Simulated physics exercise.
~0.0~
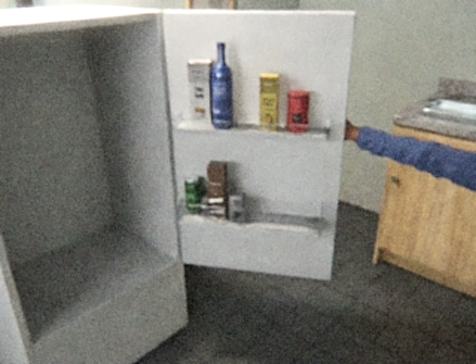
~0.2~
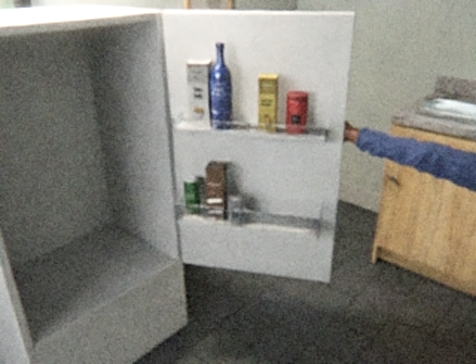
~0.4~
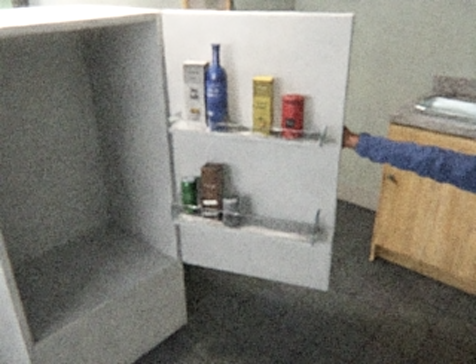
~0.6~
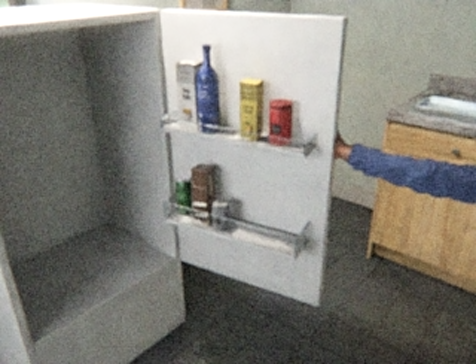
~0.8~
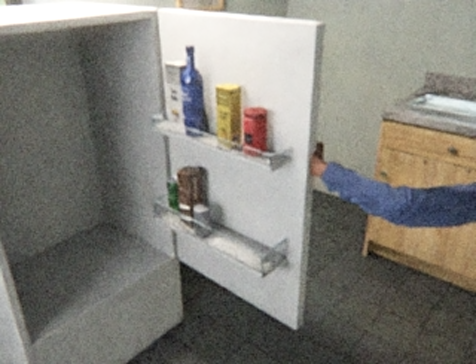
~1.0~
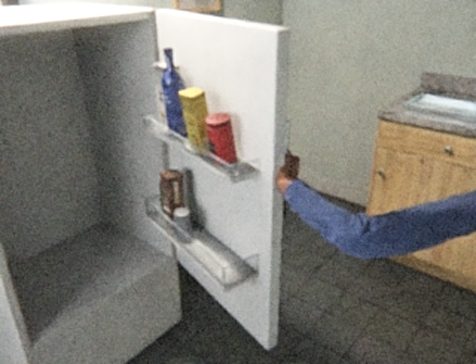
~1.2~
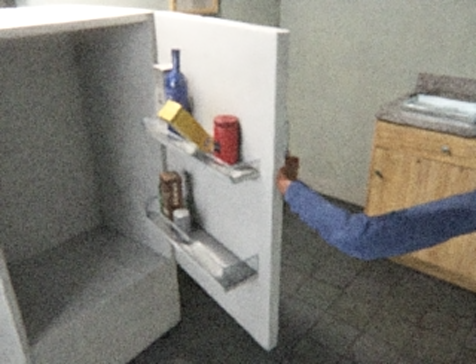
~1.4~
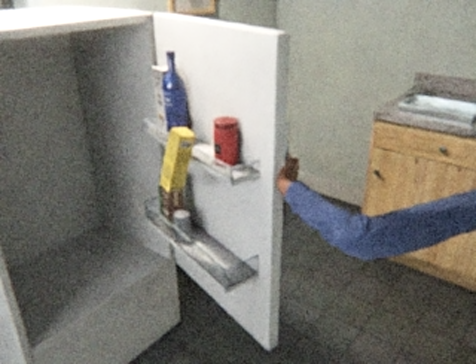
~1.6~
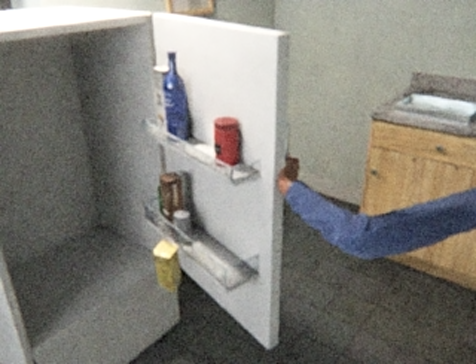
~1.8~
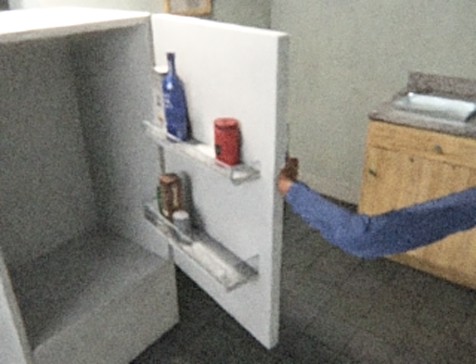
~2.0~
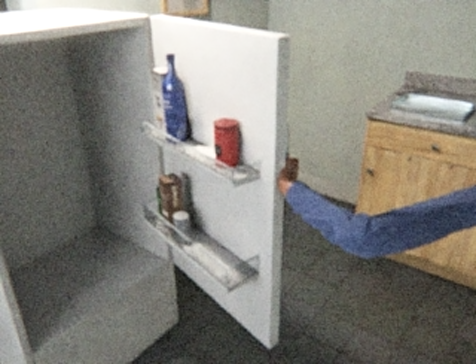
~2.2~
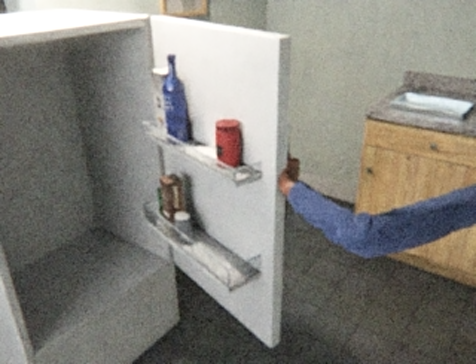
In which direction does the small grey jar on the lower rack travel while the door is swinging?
The grey jar moves to the left, carried along on the lower rack as the door swings.
